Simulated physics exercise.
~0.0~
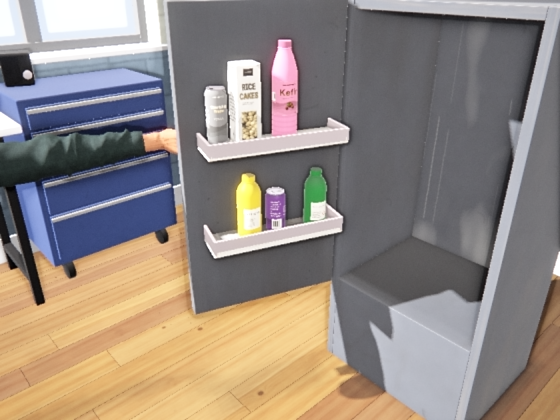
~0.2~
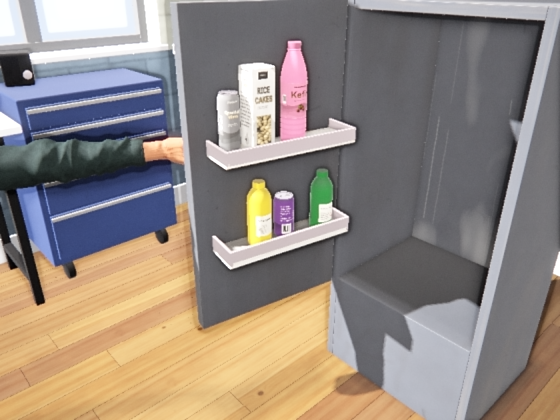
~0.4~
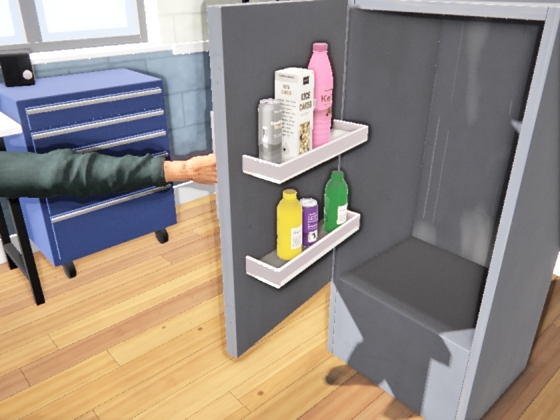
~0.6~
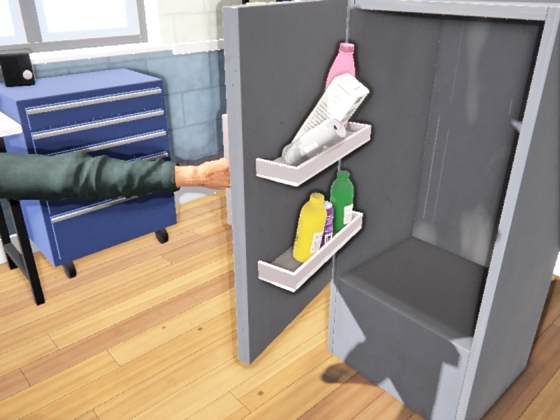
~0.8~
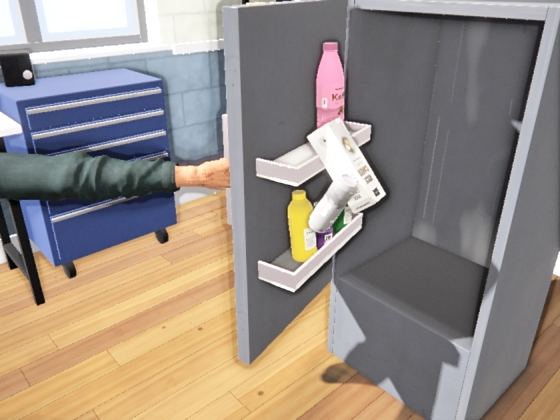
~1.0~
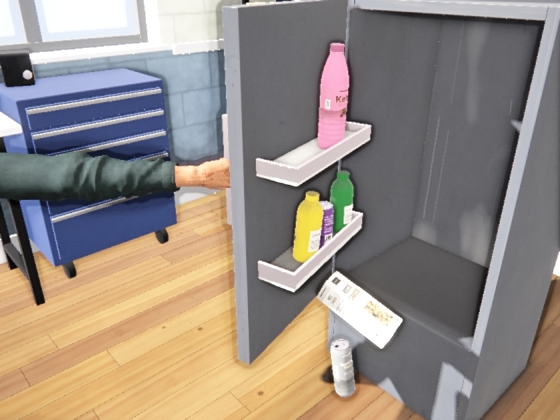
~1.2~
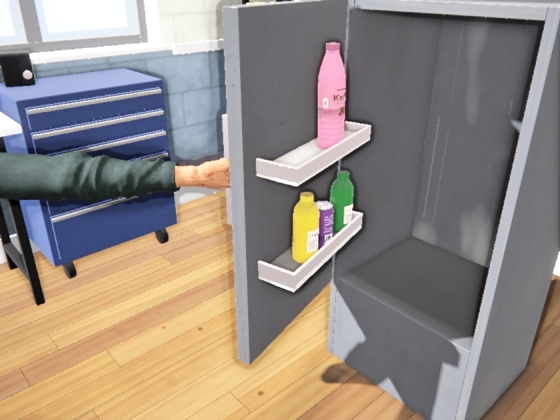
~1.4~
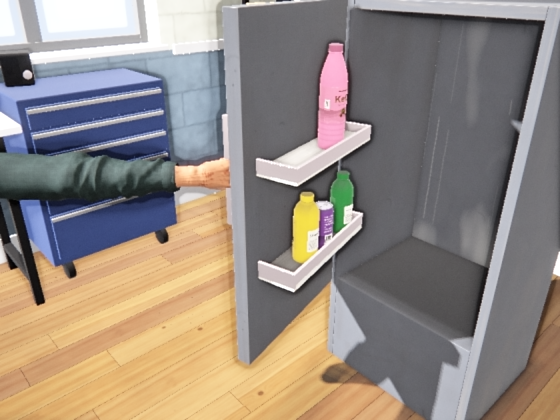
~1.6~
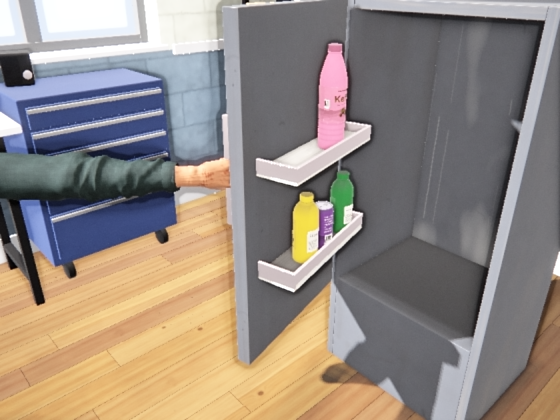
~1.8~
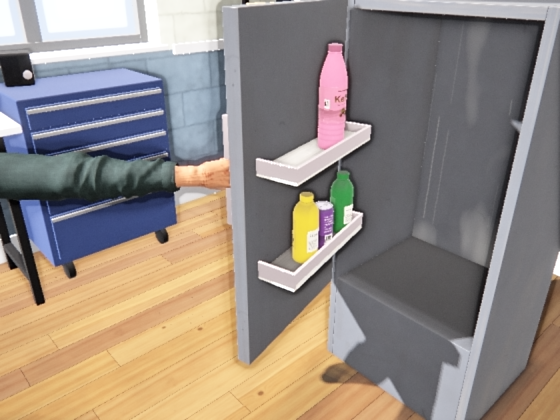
A grey can and white carton tumble off a door rack as a hand stops pushing.
